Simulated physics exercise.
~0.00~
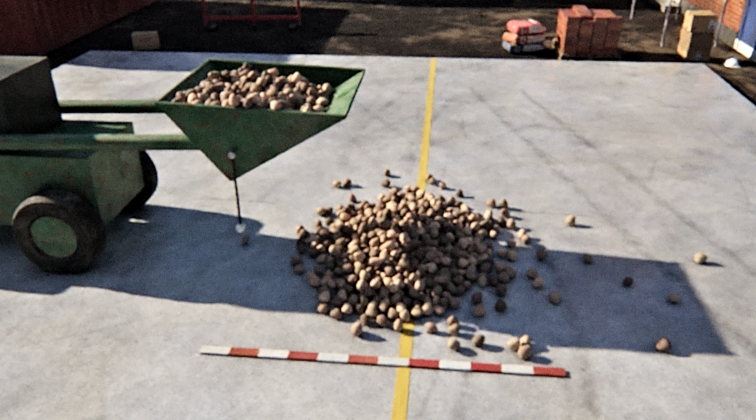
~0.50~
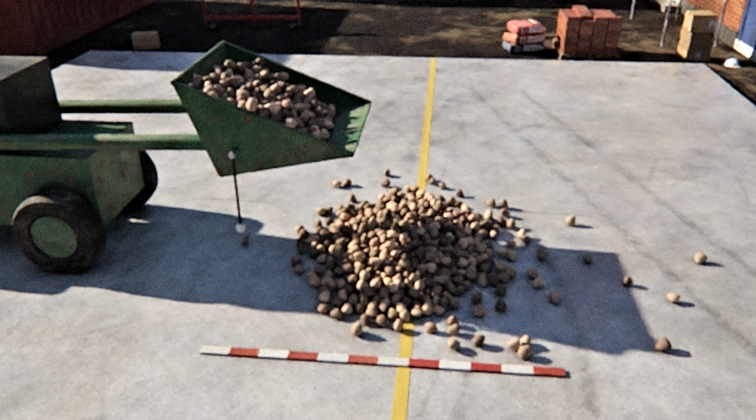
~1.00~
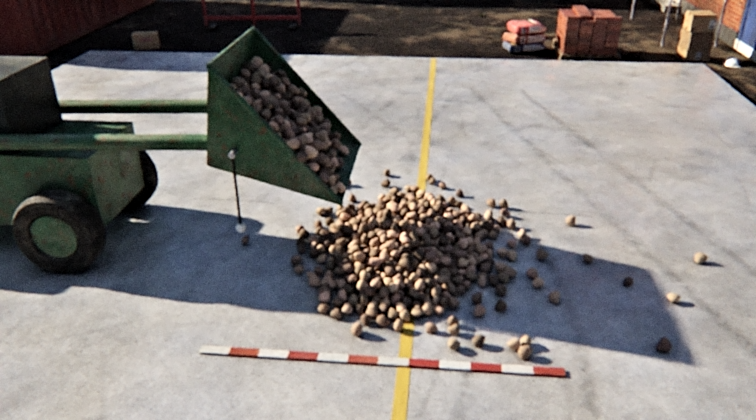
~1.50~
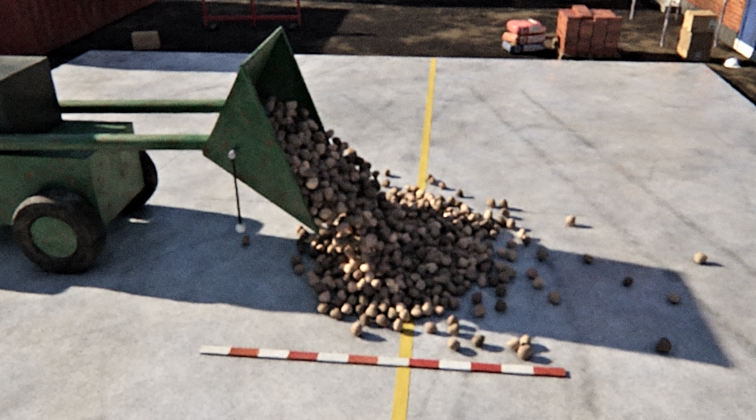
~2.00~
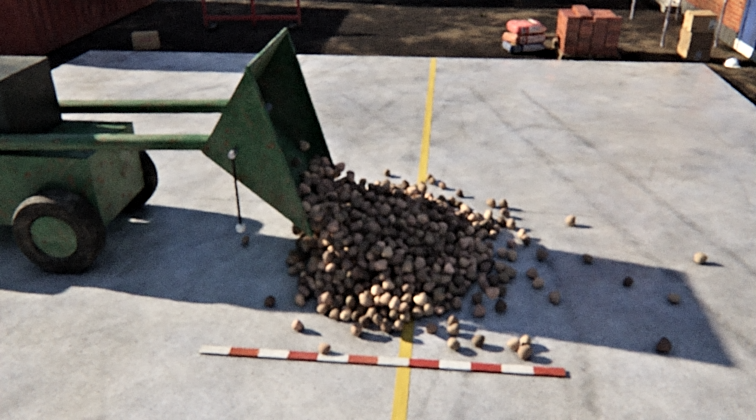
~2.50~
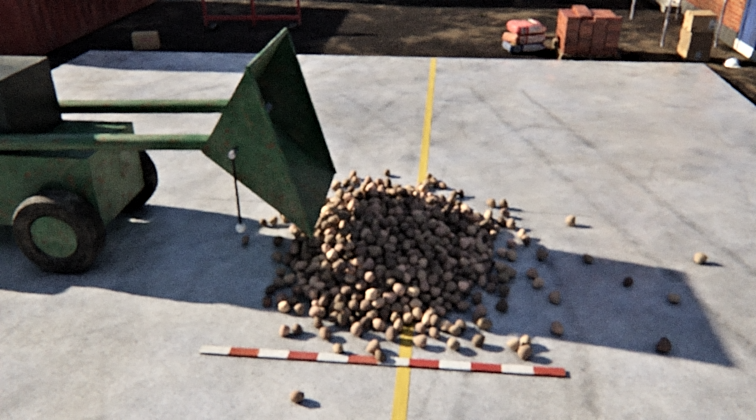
On a sunlit concrete yard, a green loader tipped its bucket and poured brown, rounded stones onto a loose pile straddling a yellow line, and the heap grew wider, mostly on the left, as a few rolled forward and the emptied bucket stayed tilted.
